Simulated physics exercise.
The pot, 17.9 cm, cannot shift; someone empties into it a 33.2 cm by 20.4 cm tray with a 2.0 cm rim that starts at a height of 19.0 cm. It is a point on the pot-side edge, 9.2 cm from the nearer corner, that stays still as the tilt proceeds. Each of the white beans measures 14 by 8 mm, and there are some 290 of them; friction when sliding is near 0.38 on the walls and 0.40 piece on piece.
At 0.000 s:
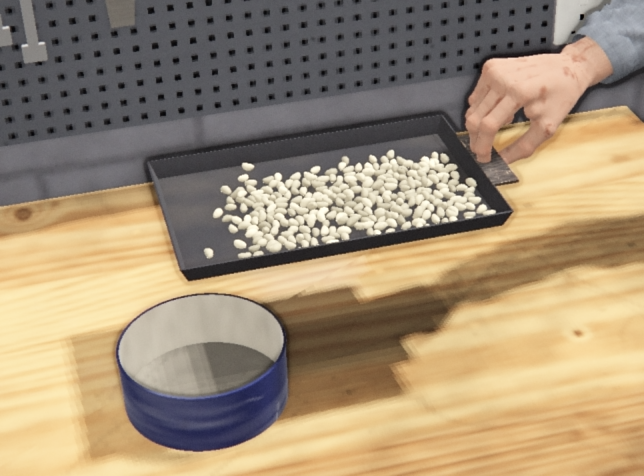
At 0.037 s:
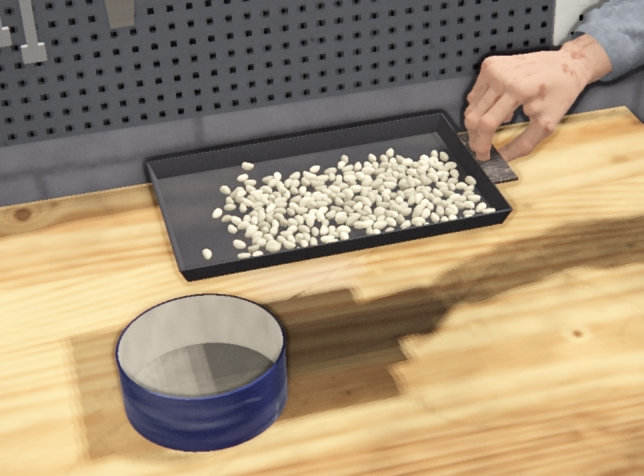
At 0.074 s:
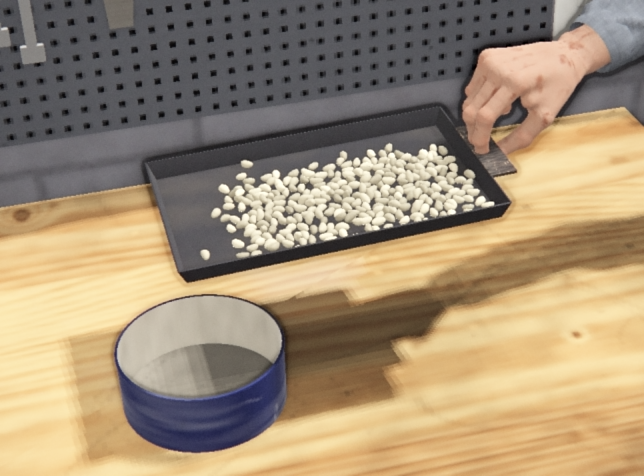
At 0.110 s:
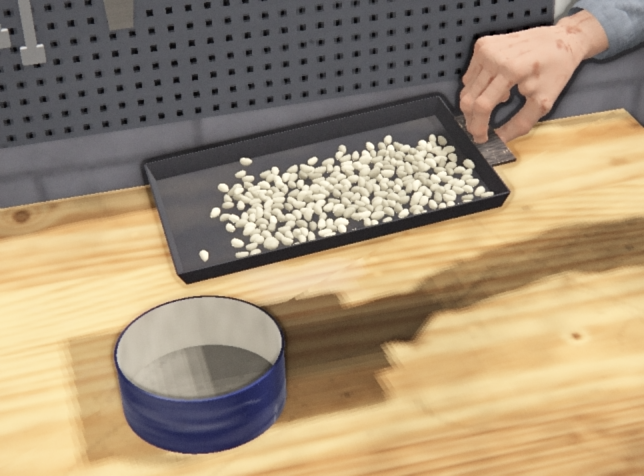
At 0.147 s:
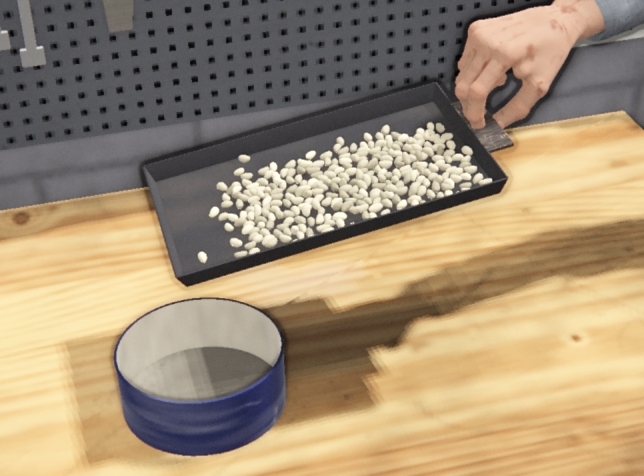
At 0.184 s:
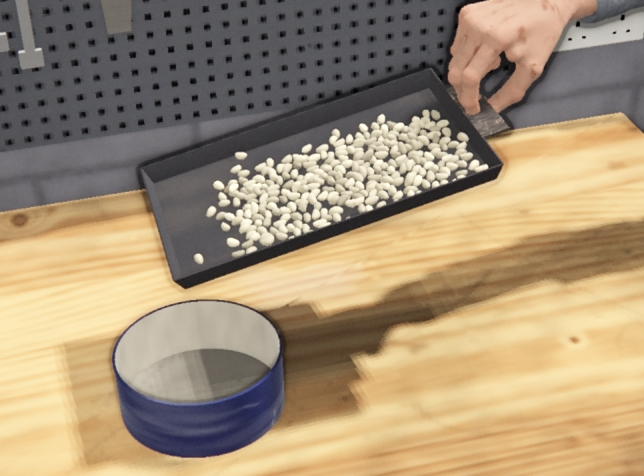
A hand in a grey-blue sleeve grips the right end of a tray on a pale wooden worktop, seen from above at an angle against a dark pegboard wall. The black tray holds scattered white beans, with a blue pot, its inside light grey, at the lower left. The hand lifts the tray's right end, slowly then faster, tilting it toward the left while the view stays still.
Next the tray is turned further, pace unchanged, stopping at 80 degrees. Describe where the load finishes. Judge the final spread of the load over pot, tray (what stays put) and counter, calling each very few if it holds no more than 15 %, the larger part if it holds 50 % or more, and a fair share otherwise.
Final spread - pot: A fair share, tray: Very few, counter: The larger part.
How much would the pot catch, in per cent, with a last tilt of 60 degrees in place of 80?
I'd say close to 15 percent.
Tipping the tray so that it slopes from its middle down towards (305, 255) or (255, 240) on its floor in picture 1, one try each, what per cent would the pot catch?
That would be close to 65 per cent, then close to 60 per cent.
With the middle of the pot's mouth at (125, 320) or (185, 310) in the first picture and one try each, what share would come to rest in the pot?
Some 60 and 20 per cent.
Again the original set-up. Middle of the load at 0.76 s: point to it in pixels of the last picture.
The load's centre is near (149, 255) at that time.
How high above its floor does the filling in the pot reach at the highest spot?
Roughly 1.0 cm up.
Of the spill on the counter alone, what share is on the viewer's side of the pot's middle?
Some 40 per cent.
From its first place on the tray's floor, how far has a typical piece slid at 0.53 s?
Displacement on the tray: About 6 cm.
After 0.53 s, tilt 45 degrees; the tray holds 100 %, the pot 0 %.
After 0.76 s, tilt 67 degrees; the tray holds 65 %, the pot 0 %.
After 1.11 s, tilt 80 degrees; the tray holds 5 %, the pot 20 %.
By 2.7 s all is still; pot 25 %, tray 5 %, counter 70 %.
